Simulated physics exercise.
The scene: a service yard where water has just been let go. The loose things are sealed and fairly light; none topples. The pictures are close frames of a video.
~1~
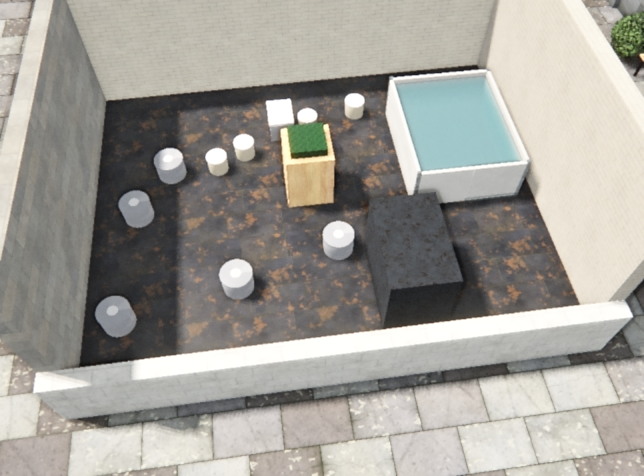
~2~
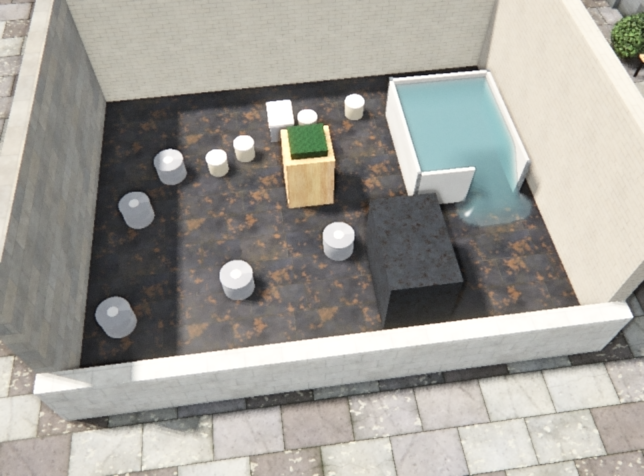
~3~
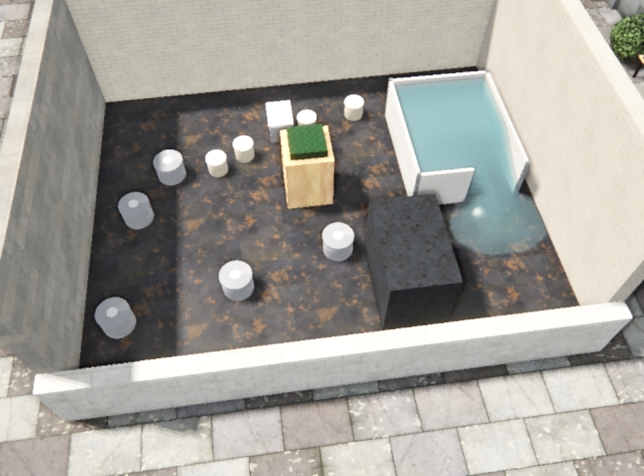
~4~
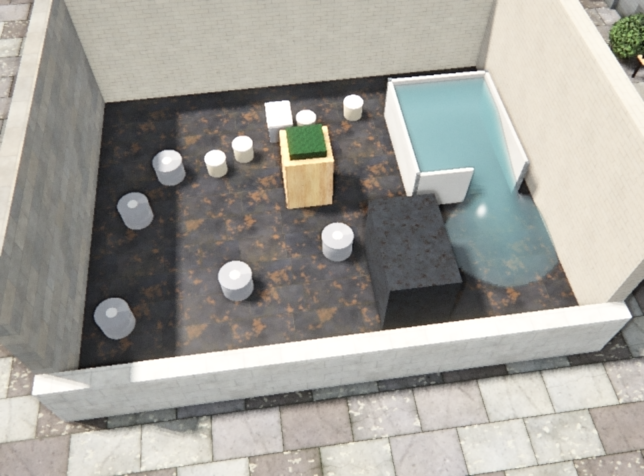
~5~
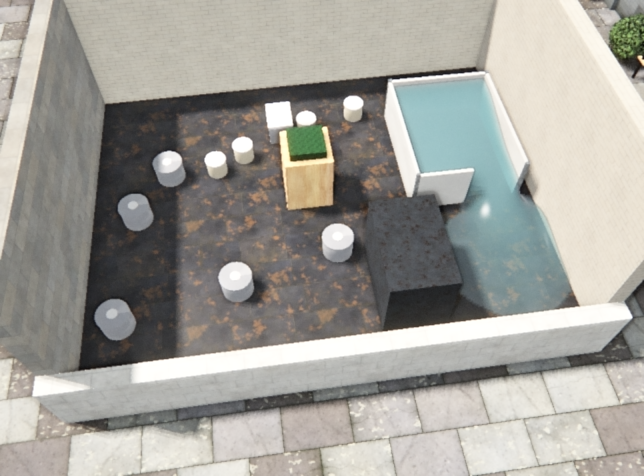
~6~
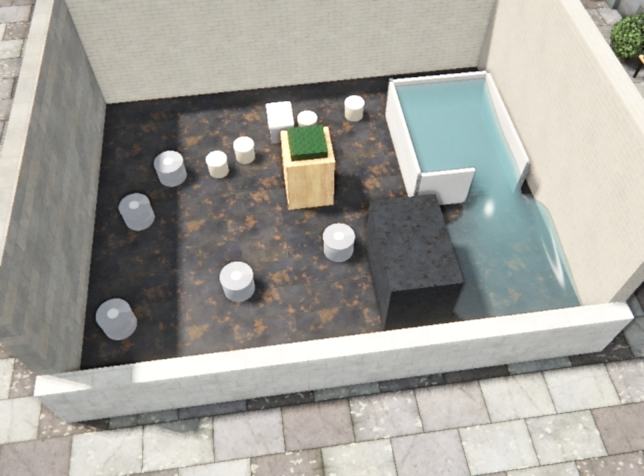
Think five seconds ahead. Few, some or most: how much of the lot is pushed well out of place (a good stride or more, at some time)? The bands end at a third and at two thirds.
It is under a third.
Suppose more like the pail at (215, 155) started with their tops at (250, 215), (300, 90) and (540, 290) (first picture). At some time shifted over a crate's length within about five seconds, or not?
As listed: No, under that, yes.
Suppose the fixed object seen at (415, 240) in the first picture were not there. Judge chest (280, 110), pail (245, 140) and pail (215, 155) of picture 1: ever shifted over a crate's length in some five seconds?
In that order: Not that far, no, not that far.
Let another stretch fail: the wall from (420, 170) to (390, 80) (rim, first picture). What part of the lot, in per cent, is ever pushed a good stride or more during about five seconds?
About 100 per cent.
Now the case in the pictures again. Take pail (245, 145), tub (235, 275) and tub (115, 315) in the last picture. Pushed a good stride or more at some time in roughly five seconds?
As listed: No, moved that far, yes.
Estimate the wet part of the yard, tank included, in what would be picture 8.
I make it 20 per cent.
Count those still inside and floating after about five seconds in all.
1 of them.
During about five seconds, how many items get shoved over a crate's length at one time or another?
2 of them.
A moment on, 0 of 10 are well off their spots; 0 afloat.
Next, 0 of 10 are well off their spots; 0 afloat.
Later, 1 of 10 are well off their spots; 0 afloat.
In the end, 2 of 10 are well off their spots, and 2 have been at some point; 1 afloat.
